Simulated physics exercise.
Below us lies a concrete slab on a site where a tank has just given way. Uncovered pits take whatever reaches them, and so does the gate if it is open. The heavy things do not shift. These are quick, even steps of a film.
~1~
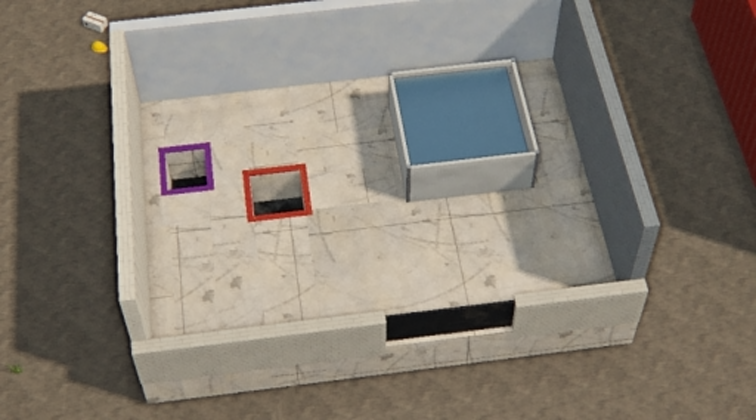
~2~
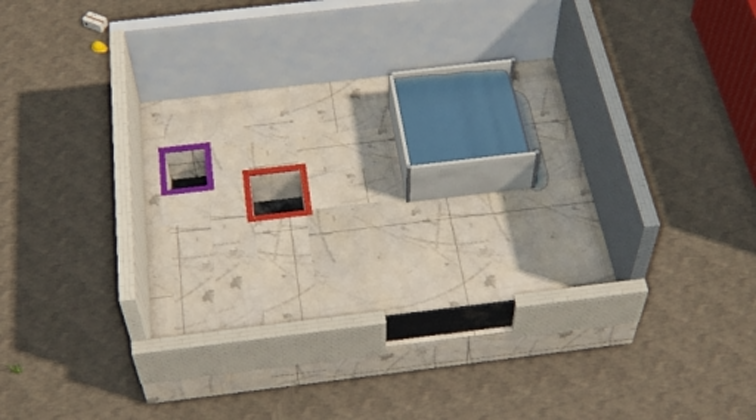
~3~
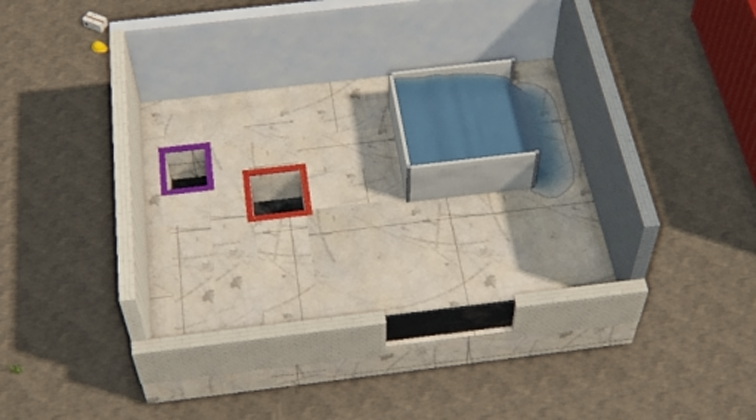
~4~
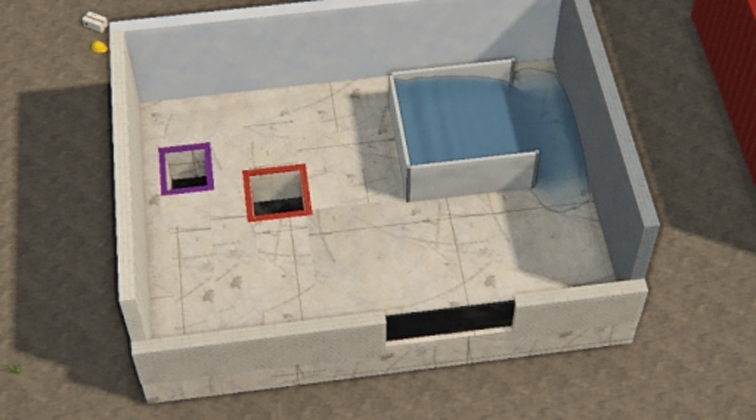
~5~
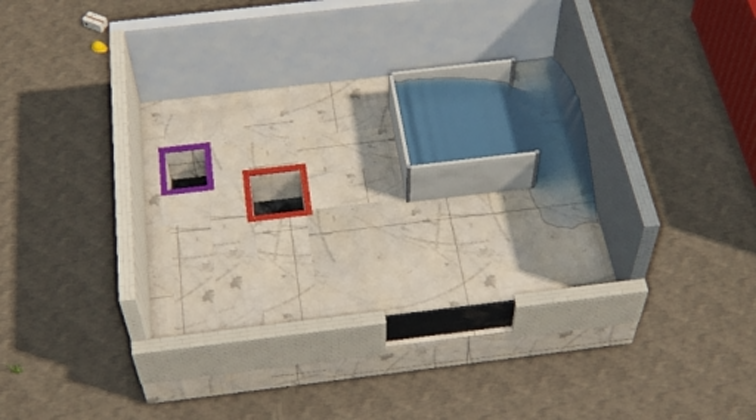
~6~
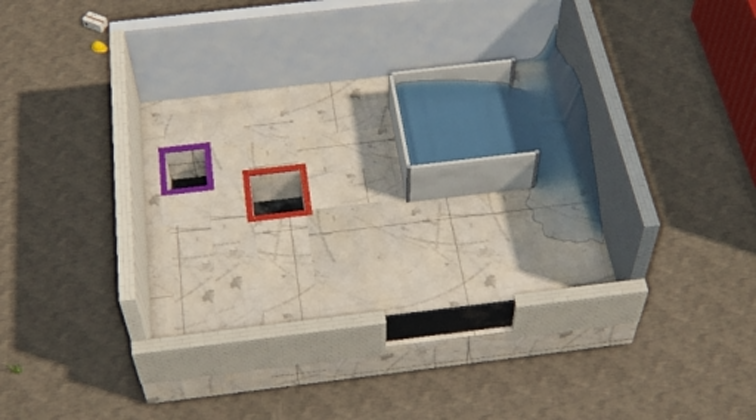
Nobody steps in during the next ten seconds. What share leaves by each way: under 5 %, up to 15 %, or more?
The gate takes under 5 %; the red pit takes between 5 and 15 %; the purple pit takes over 15 %.
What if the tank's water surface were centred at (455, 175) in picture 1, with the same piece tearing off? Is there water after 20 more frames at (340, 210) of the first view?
Answer: Not flooded.
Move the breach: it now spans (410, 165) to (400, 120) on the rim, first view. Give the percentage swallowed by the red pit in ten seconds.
Roughly, in per cent: Red 35.
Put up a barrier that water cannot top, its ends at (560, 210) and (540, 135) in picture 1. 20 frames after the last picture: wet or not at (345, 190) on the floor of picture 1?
Verdict: No water.
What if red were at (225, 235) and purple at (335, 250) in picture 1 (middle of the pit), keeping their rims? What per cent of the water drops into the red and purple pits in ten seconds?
Roughly, in per cent: Red 14, purple 12.
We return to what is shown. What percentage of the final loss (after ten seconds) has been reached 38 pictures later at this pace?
Some 35 per cent.
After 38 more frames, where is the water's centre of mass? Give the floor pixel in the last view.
Near (403, 193).
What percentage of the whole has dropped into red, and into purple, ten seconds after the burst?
Roughly 12 per cent, then 20 per cent.
A moment on, water covers 20 % of the floor; the gate 0 %, the red pit 0 %, the purple pit 0 %.
Next, water covers 30 % of the floor; the gate 0 %, the red pit 0 %, the purple pit 0 %.
Then, water covers 70 % of the floor; the gate 0 %, the red pit 0 %, the purple pit 1 %.
Later, water covers 95 % of the floor; the gate 0 %, the red pit 3 %, the purple pit 8 %.
In the end, water covers 100 % of the floor; the gate 0 %, the red pit 12 %, the purple pit 19 %.
